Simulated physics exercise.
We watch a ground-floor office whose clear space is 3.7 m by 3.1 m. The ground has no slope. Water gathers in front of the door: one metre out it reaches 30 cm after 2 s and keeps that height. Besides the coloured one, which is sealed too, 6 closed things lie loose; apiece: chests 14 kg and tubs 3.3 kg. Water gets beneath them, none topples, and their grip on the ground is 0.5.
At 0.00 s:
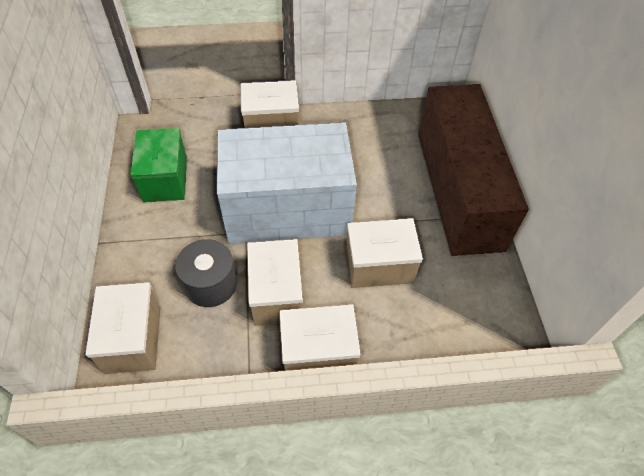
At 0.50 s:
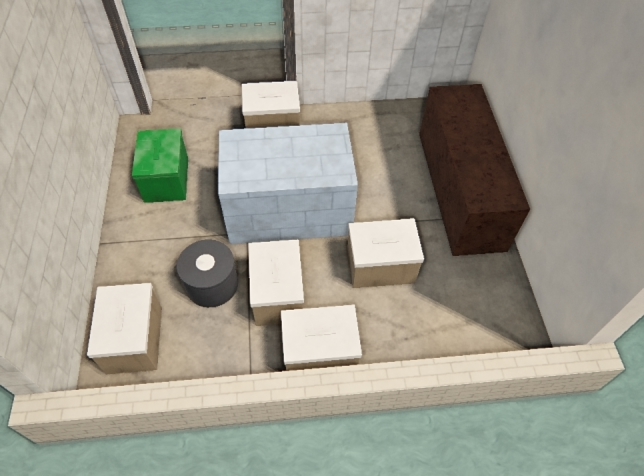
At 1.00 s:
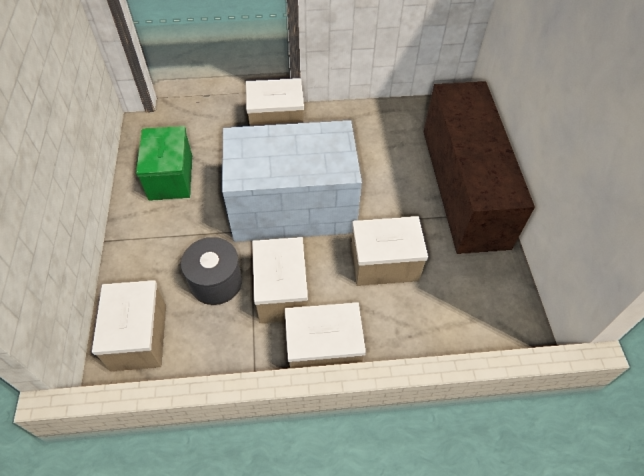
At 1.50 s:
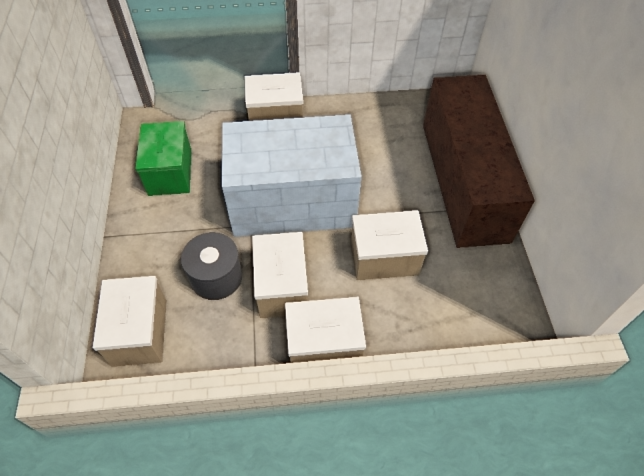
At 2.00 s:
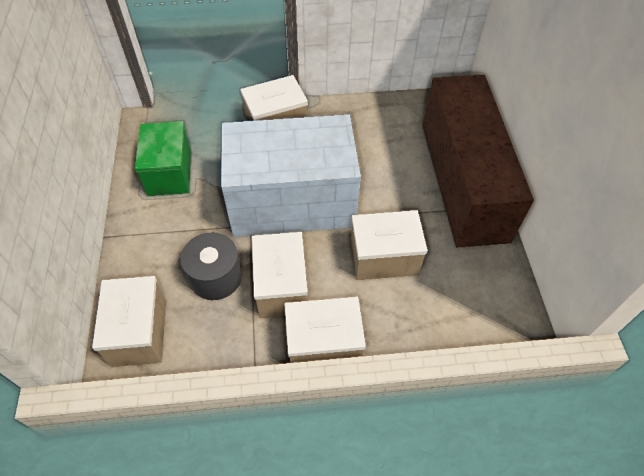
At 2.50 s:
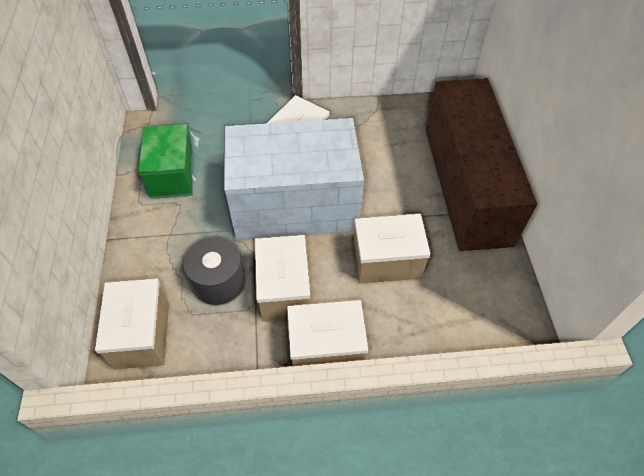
In this clip, greenish water rises outside a walled room, enters through the back doorway and spreads across the floor around a green box, while a white-topped box behind the pale blue block turns and the others stay put.
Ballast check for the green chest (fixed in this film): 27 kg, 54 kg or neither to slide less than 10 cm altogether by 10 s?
For it, neither load is enough.
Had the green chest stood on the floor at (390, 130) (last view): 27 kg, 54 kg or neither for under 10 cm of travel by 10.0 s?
Neither is enough.
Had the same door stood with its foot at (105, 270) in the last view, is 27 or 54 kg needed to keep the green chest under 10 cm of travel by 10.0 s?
In that case neither load is enough.
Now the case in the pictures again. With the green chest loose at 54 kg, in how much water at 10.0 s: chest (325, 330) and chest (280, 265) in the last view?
Roughly 24 and 26 cm.
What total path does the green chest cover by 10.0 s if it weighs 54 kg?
About 250 cm.
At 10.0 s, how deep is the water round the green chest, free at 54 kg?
Roughly 26 cm.
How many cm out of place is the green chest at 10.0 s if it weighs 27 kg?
About 200 cm.
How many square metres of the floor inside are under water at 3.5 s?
Some 6.0 m2.
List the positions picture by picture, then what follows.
The green chest at (156, 151) rests on the ground; 0.0 m2 under water; 0 of 7 have shifted, in the first picture.
The green chest at (157, 151) rests on the ground; 0.0 m2 under water; 0 of 7 have shifted, in the second picture.
The green chest at (161, 149) rests on the ground; water covers 0.0 m2; 0 of 7 have shifted, in the third picture.
The green chest at (161, 144) rests on the ground; 0.2 m2 under water; 0 of 7 have shifted, in the fourth picture.
The green chest at (160, 144) rests on the ground; water covers 1.1 m2; 1 of 7 have shifted, in the fifth picture.
The green chest at (163, 147), on the bottom; 2.5 m2 under water; 1 of 7 have shifted, in the sixth picture.
After 3.5 s the green chest would be 113 cm from its start with 27 kg and 29 cm from its start with 54 kg; 14 cm of water round it then.
After 4.5 s the green chest would be 151 cm from its start with 27 kg and 67 cm from its start with 54 kg; 14 cm of water round it then.
After 7.0 s the green chest would be 190 cm from its start with 27 kg and 110 cm from its start with 54 kg; 20 cm of water round it then.
After 10.0 s the green chest would be 181 cm from its start with 27 kg and 177 cm from its start with 54 kg; 26 cm of water round it then.
